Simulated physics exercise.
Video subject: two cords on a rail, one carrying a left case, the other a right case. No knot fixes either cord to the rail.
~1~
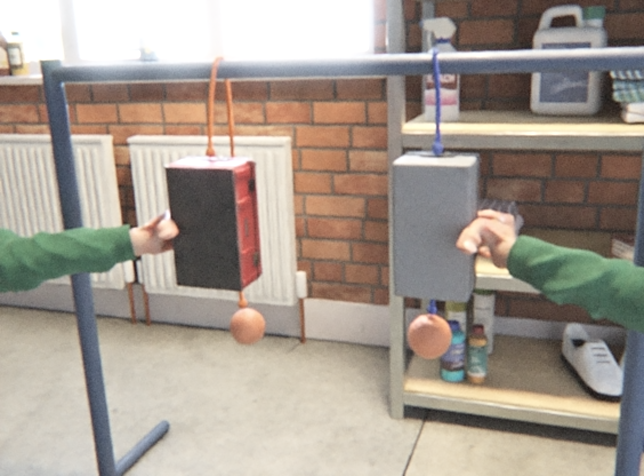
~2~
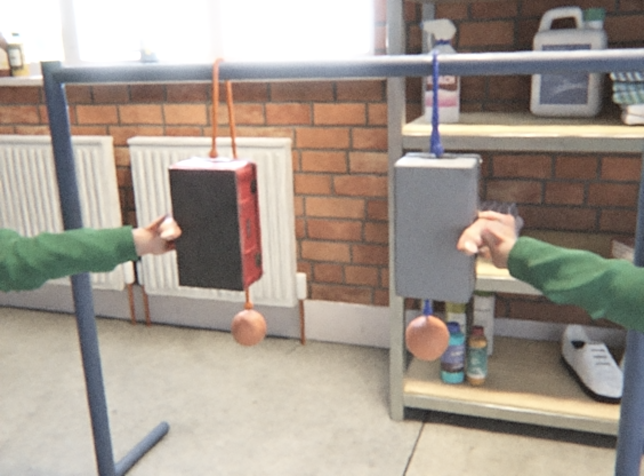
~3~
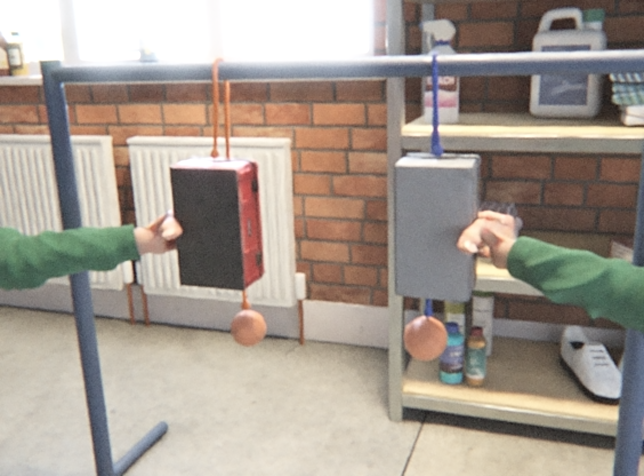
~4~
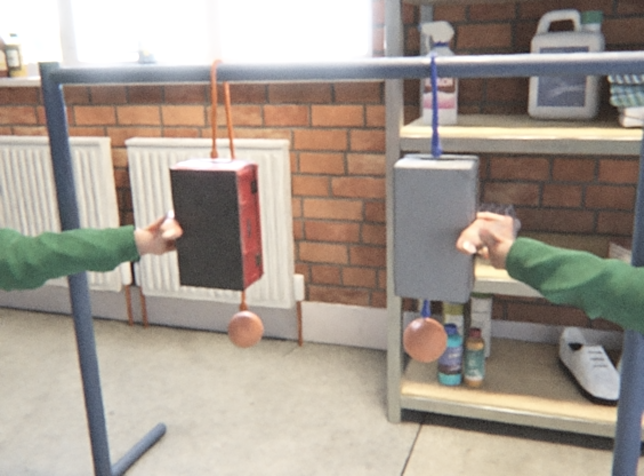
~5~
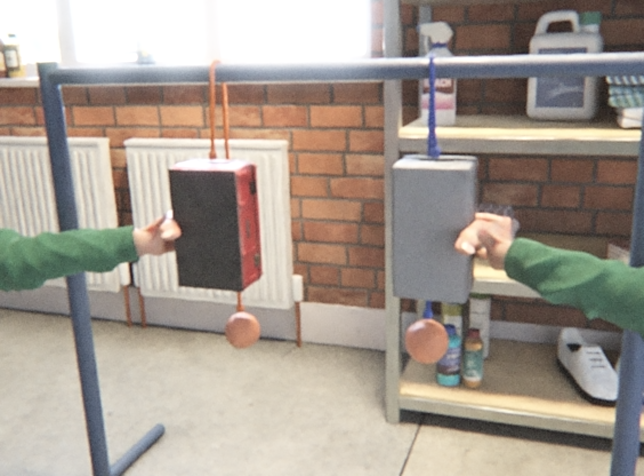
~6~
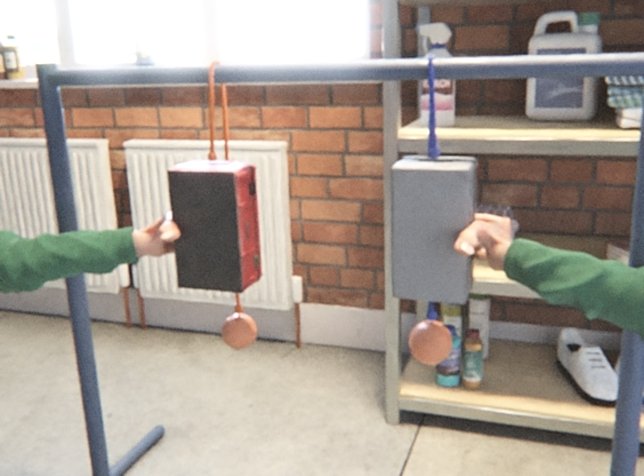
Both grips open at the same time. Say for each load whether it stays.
As I see it, the left case moves down; the right case moves down.
Then, 0.32 s after the last picture, left case dropping near (226, 310); right case dropping near (431, 315).
Then, 0.58 s after the last picture, left case on the floor; right case on the floor.
At rest, left case on the floor; right case on the floor. The left case pulls its rope through and the right case runs down to the floor.
